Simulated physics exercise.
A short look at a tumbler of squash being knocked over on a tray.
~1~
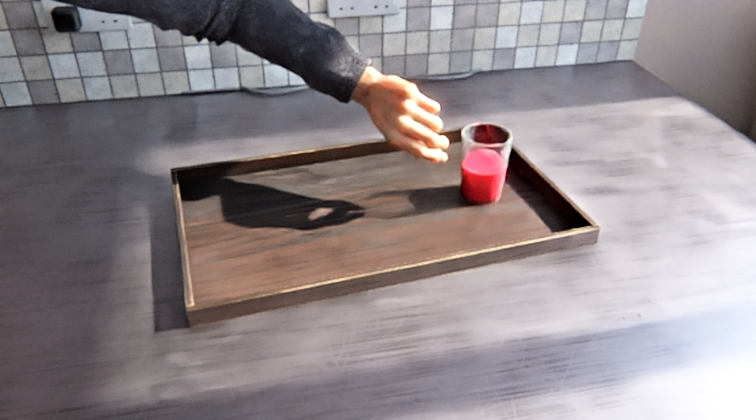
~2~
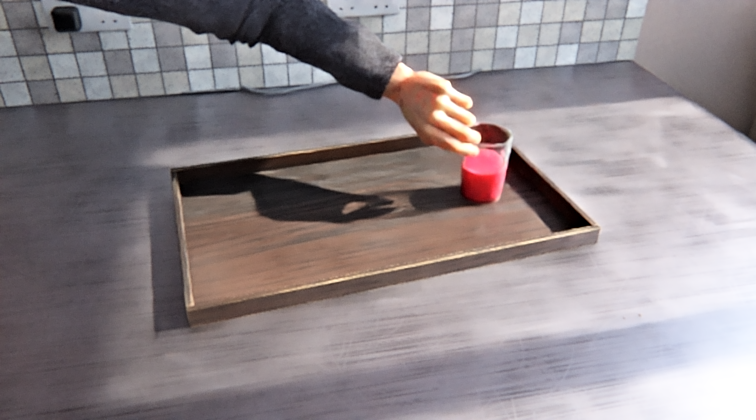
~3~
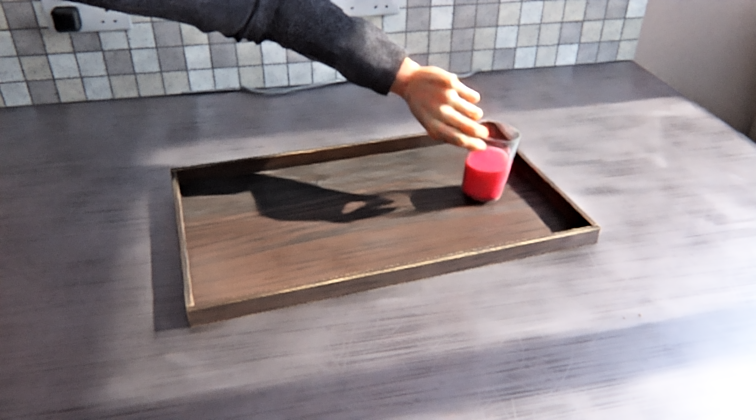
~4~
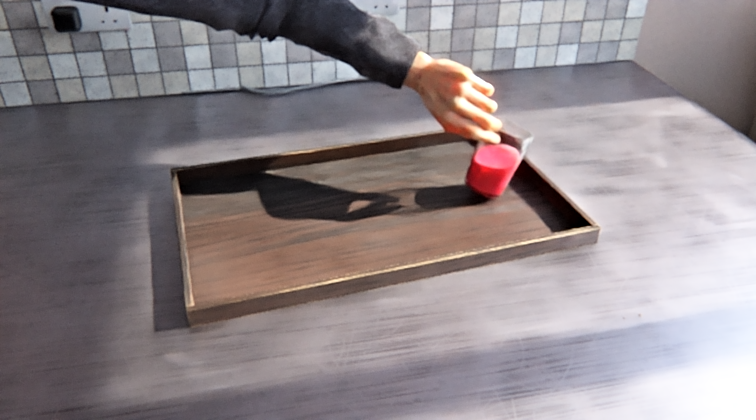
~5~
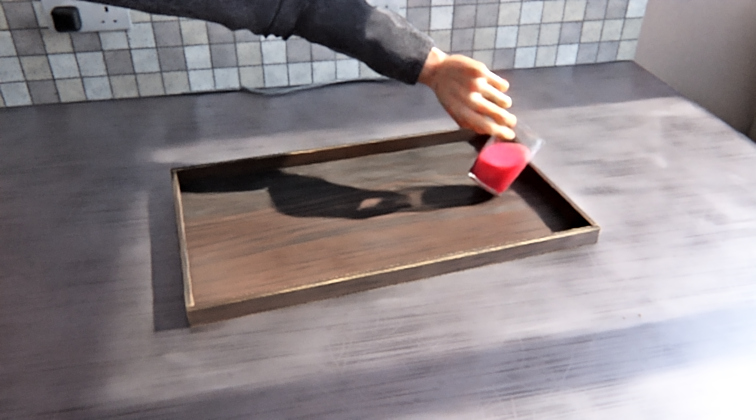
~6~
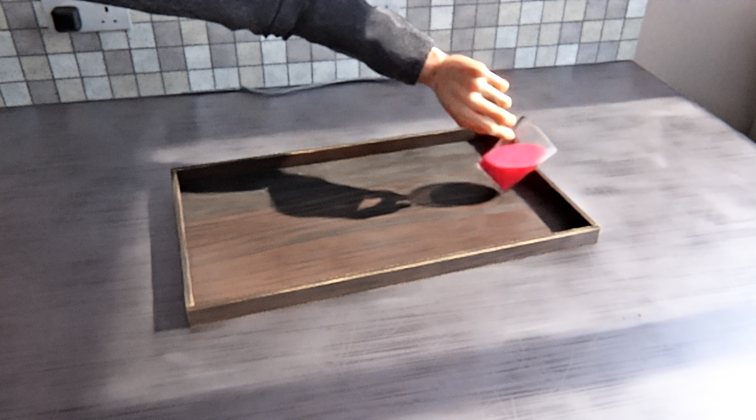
Hand reaching across a dark wooden tray and pushing a half-full tumbler of red squash, tilting it over to the right.
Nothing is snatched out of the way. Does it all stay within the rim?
The spill wets the top as well.
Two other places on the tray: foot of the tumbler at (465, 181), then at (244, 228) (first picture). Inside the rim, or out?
At the first place it wets the top as well, at the second it stays in the tray.
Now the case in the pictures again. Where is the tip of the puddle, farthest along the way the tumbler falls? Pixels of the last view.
Close to (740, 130).
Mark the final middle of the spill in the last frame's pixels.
Near (679, 155).
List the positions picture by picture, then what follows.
It stands upright; tumbler (484, 163) about half full; tray (397, 264), in the first picture.
Fingers against its side; tumbler about half full, surface at (484, 164), in the second picture.
Fingers against its side; tumbler (489, 160) about half full, in the third picture.
Fingers against its side; tumbler (497, 156) tipped 20°; tray (397, 264), in the fourth picture.
Fingers against its side; tumbler (506, 155) tipped 35°, in the fifth picture.
It is falling; tumbler (515, 155) tipped 50°, in the sixth picture.
A moment on, the tumbler lies across the rim; the puddle covers about as much as a plate; it spreads outside the tray.
Further on, the puddle covers about as much as a tray; it spreads outside the tray.
When it is over, the puddle covers about as much as a tray; it spreads outside the tray.
